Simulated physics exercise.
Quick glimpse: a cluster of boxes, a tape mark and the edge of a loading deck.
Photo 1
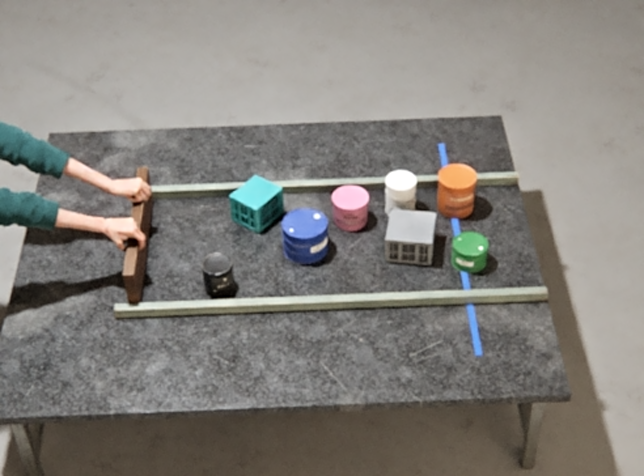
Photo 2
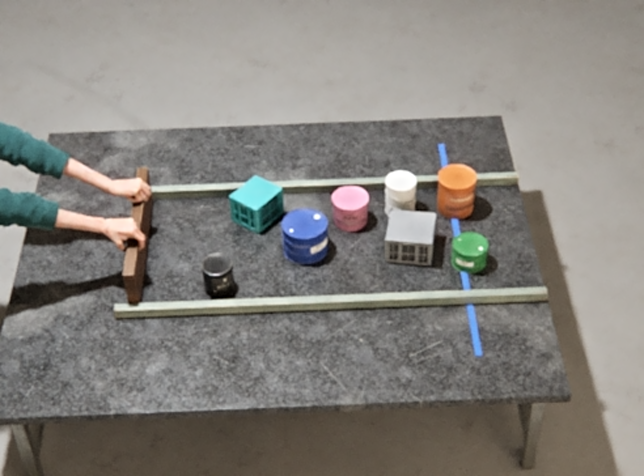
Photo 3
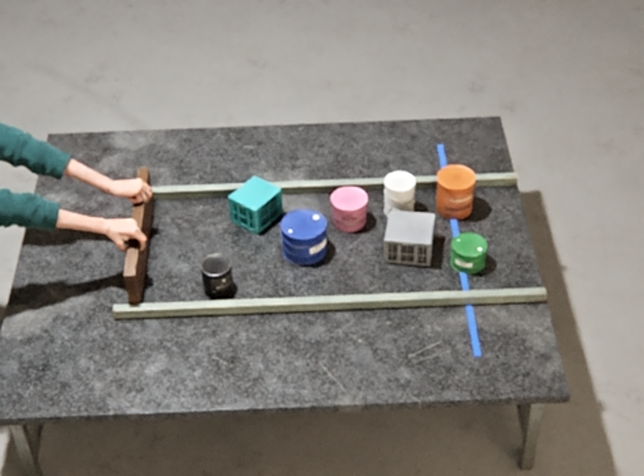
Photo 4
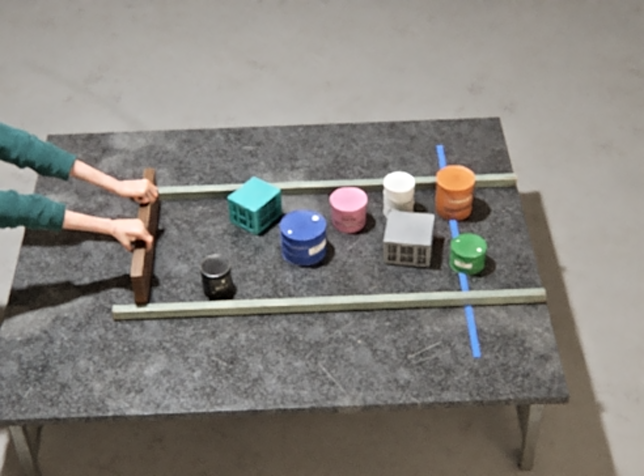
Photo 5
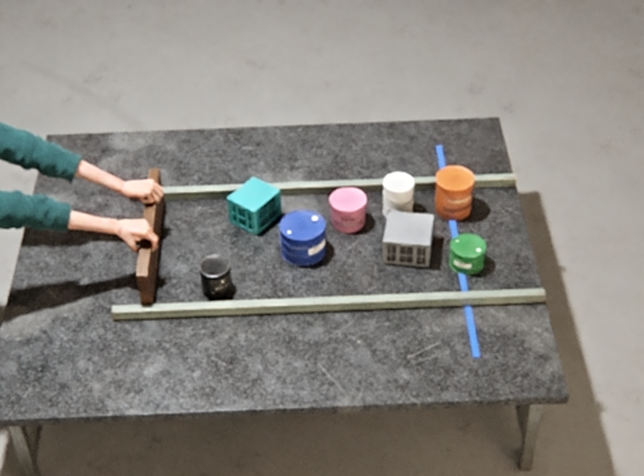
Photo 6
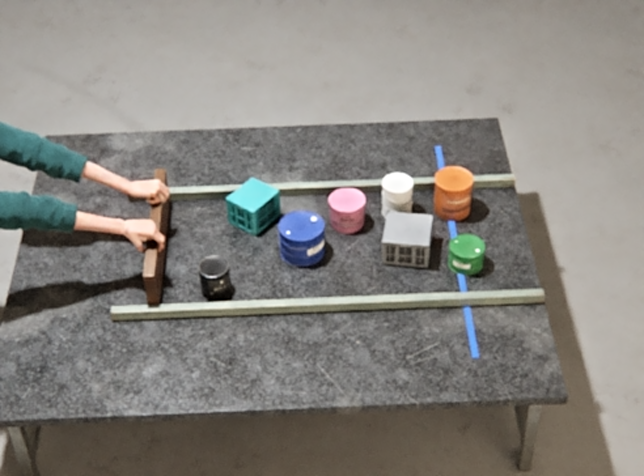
To begin with, two hands in green sleeves rest on a brown plank at the left of a dark speckled table, with colourful pails, canisters and crates between two pale rails. The hands then push the plank slightly right toward the black pail, without touching it, while the containers stay in place.
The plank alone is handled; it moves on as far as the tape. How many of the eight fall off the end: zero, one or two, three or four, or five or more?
I expect only one or two to drop off the edge.
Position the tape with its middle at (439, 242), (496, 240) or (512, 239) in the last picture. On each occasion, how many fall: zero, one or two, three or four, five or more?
Result per tape, in order - none / five or over / 5 or more.
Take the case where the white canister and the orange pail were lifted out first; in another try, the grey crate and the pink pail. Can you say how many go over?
The number fallen is 1, and in the other try 1.
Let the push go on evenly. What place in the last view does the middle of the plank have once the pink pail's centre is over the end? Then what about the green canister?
Near (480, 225), then near (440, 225).
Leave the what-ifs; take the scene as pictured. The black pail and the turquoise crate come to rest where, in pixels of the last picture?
Black pail at (478, 270), turquoise crate at (465, 190).
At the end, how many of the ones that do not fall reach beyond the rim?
The number overhanging is 1.
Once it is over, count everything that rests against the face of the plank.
Number in contact with it: 3.
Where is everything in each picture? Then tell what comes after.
In the first picture, green canister (470, 252); orange pail (456, 192); grey crate (411, 237); plank (139, 235); tape (458, 239).
In the second picture, orange pail (456, 192); turquoise crate (257, 204).
In the third picture, grey crate (410, 238); pink pail (349, 210).
In the fourth picture, green canister (468, 254); plank (146, 236).
In the fifth picture, orange pail (454, 194); black pail (216, 277).
In the sixth picture, green canister (466, 255); orange pail (453, 194); grey crate (407, 239); plank (157, 237); tape (455, 241).
Soon after, none off yet; green canister at rest near (466, 255); orange pail at rest near (453, 194); grey crate at rest near (407, 239).
Then, none off yet; green canister moved about its own width near (505, 265); orange pail moved about its own width near (478, 195); grey crate moved about its own width near (465, 253).
By the end, the number that fall off is one or two; fallen, orange pail and green canister.
